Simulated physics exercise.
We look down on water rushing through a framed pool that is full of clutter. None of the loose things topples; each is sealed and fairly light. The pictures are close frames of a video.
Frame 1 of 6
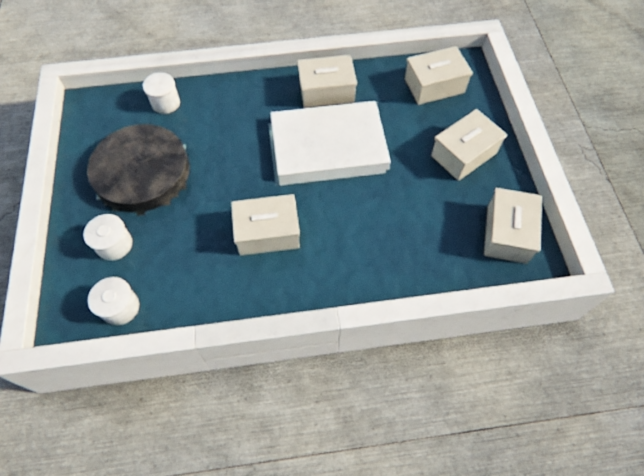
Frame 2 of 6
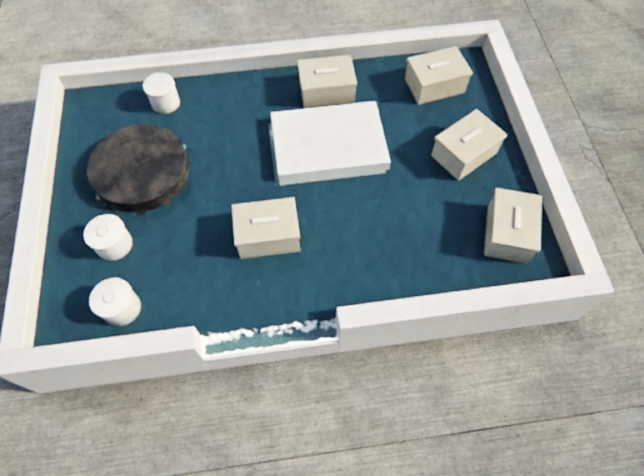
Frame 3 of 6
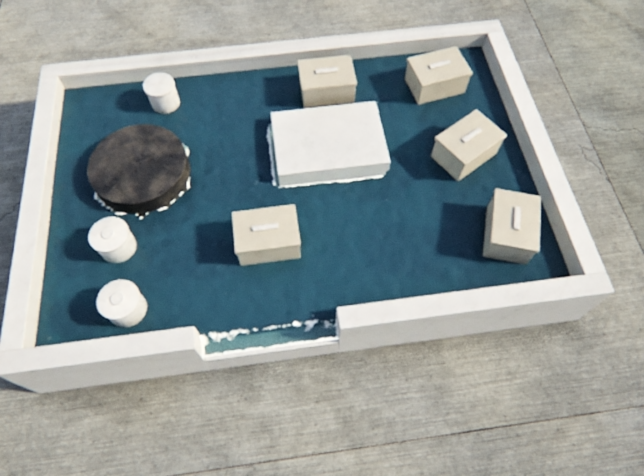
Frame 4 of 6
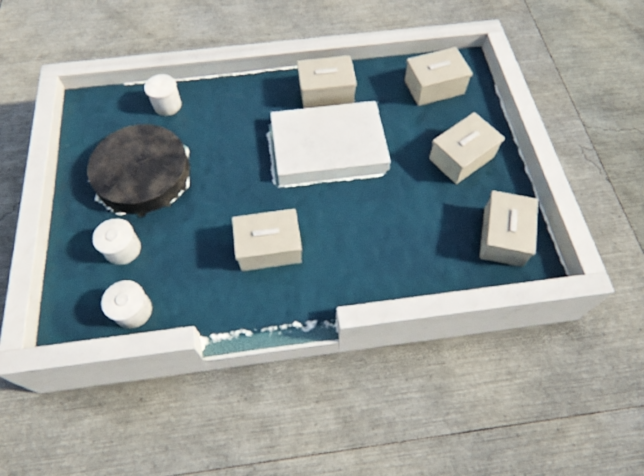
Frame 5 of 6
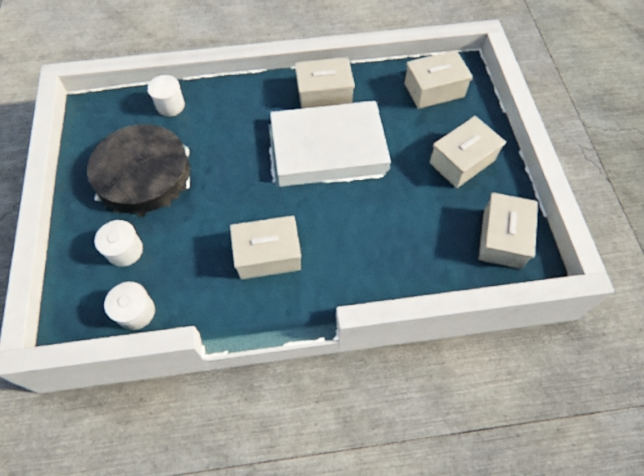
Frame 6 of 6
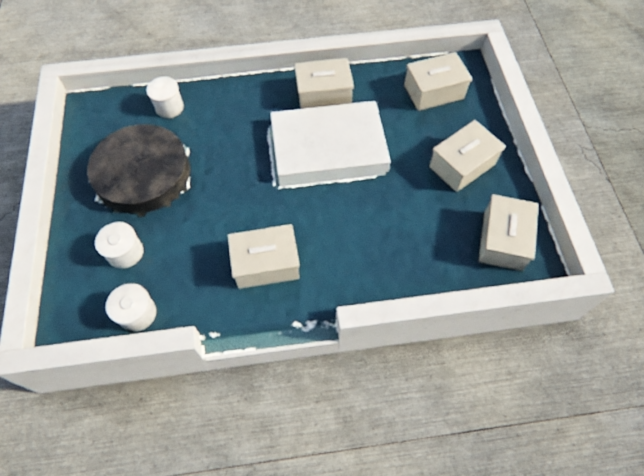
A rectangular pool of dark blue water with a white frame sits on grey concrete, seen from above at a slight angle by a still camera. Around a white block near the centre and a dark round slab at left float five beige boxes and three white cylinders. A gap opens in the near wall with white froth, then the lower-middle box drifts slightly towards it and others shift faintly.
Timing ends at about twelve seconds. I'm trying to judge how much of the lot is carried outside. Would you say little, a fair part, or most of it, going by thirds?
I'd say little - under a third.
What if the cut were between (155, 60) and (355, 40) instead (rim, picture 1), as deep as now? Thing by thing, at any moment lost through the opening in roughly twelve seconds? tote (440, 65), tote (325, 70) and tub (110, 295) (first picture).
In order: Escapes, remains, remains.
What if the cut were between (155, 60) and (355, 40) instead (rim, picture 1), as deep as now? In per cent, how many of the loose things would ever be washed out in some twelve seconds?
That comes to around 10 per cent.
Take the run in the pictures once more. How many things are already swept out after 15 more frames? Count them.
That comes to 0.
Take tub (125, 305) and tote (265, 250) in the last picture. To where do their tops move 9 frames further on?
Roughly (170, 307) and roughly (262, 276).
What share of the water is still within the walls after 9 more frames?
Near 84 in a hundred.
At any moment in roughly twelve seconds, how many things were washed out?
That makes 0.
A moment on, 0 of 8 are out; 8 afloat.
Next, 0 of 8 are out; 8 afloat.
Later, 0 of 8 are out; 8 afloat.
In the end, 0 of 8 are out; 8 afloat.
